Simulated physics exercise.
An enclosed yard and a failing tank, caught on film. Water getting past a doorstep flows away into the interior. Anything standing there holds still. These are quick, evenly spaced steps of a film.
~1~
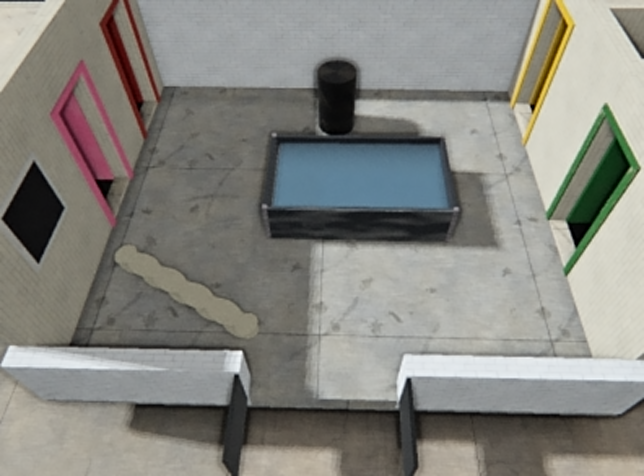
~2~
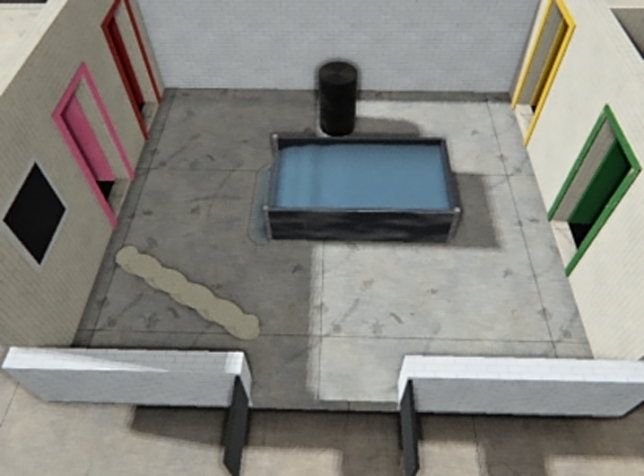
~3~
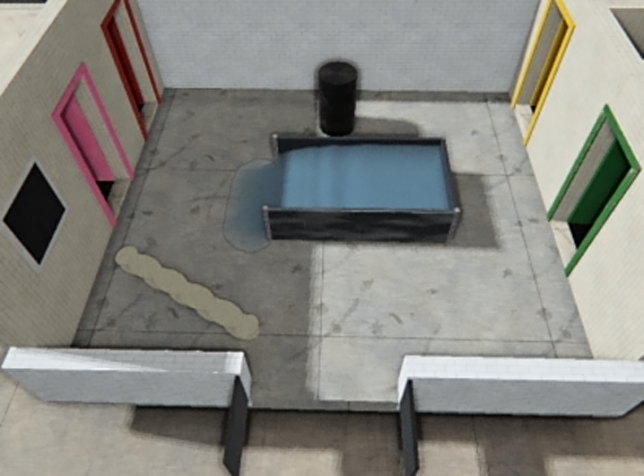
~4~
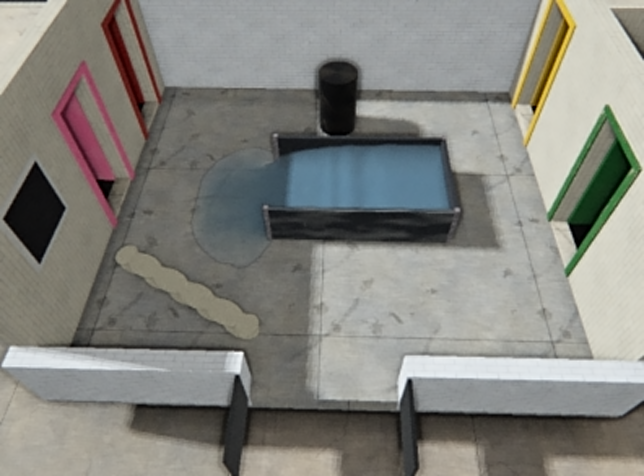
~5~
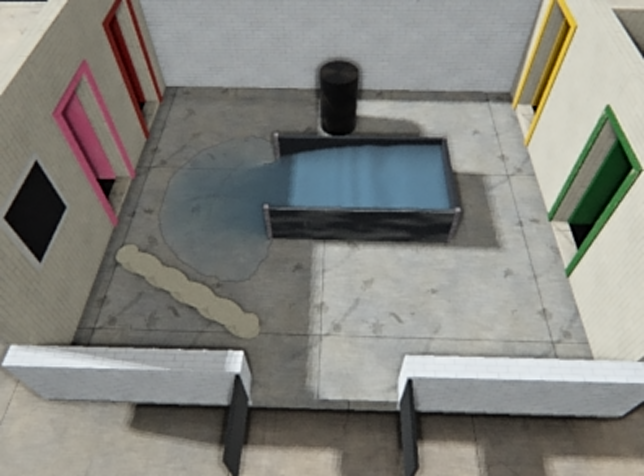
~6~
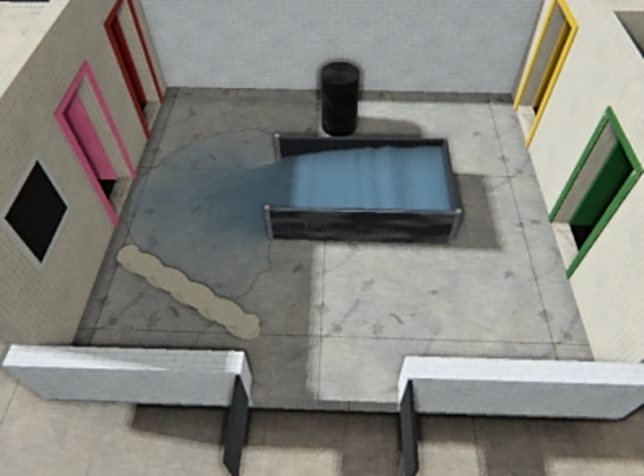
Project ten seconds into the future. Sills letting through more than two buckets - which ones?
Sill by sill: Red door: More than two; yellow door: Not more than two; pink door: More than two; green door: Not more than two.
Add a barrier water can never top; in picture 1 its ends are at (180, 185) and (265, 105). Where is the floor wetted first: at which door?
It's the pink one.
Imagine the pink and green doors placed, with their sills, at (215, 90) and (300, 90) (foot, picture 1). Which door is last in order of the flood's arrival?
I'd say the yellow door is reached last.
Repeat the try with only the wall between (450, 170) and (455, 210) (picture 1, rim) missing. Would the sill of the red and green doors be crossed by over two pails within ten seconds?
Briefly, the red one remains below the line and the green one crosses the line.
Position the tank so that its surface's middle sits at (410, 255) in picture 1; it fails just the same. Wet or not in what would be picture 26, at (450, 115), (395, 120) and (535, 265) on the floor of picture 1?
First spot bare, second bare, third bare.
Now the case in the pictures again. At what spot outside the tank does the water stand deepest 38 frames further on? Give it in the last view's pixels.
Deepest point: About (322, 116).
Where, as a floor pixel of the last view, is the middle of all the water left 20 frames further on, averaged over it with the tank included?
The water centres close to (239, 196).
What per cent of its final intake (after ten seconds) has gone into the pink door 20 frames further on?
Share by then: About 75 in a hundred.
A moment on, water covers 20 % of the floor; the red door wet at the sill, nothing in, the yellow door not reached, the pink door over two buckets in, the green door not reached.
Next, water covers 30 % of the floor; the red door under two buckets in, the yellow door not reached, the pink door far over two buckets in, the green door not reached.
Then, water covers 40 % of the floor; the red door over two buckets in, the yellow door not reached, the pink door far over two buckets in, the green door not reached.
Later, water covers 70 % of the floor; the red door over two buckets in, the yellow door not reached, the pink door far over two buckets in, the green door not reached.
In the end, water covers 90 % of the floor; the red door over two buckets in, the yellow door wet at the sill, nothing in, the pink door far over two buckets in, the green door under two buckets in.
